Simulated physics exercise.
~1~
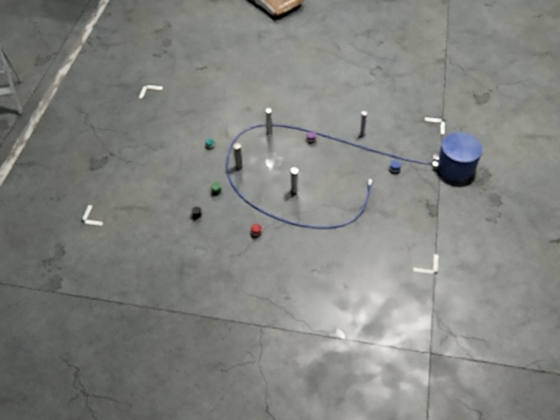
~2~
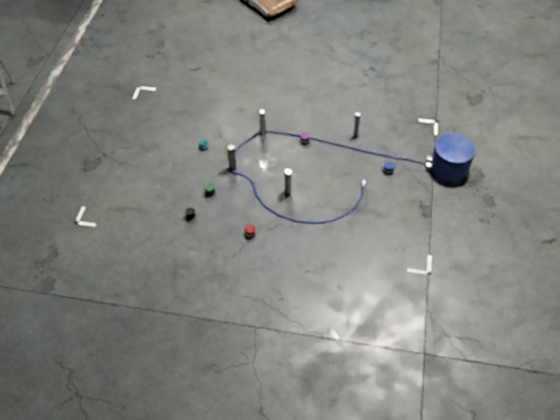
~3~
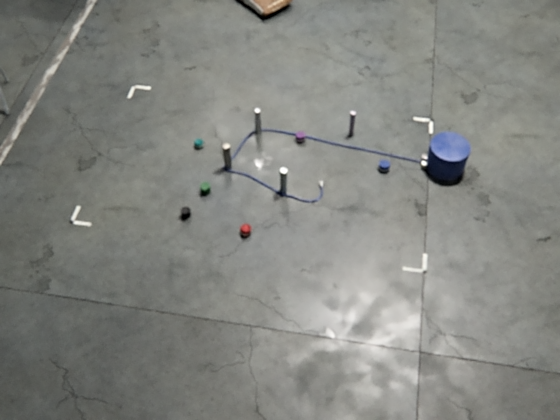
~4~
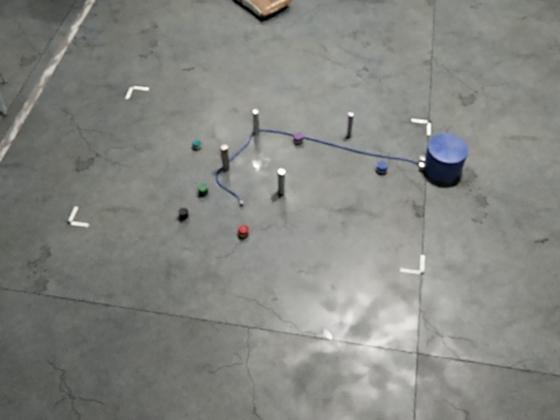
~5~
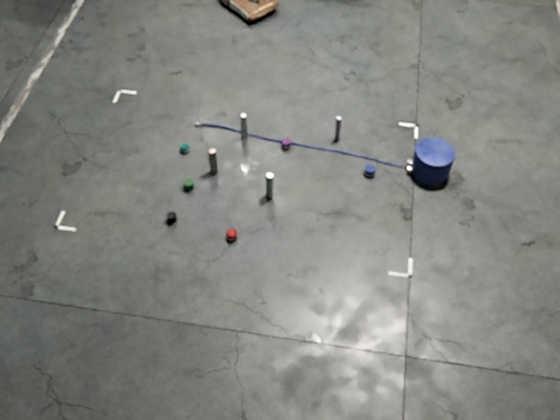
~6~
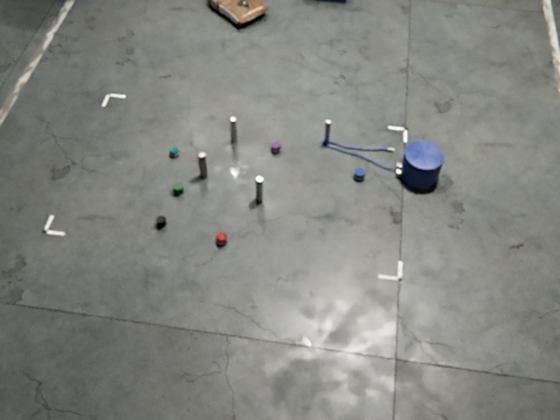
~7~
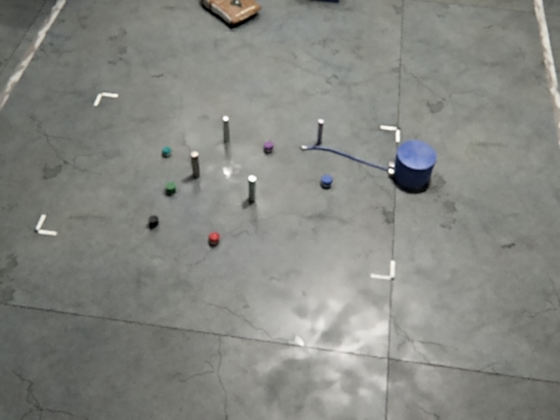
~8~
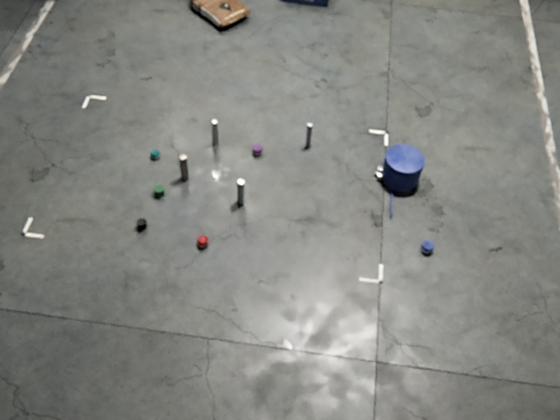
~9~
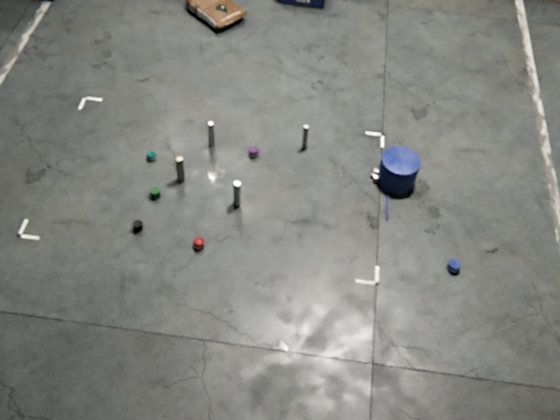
Blue reel on a warehouse floor drawing in its blue cord around posts, sending a small blue container rolling to lower right.
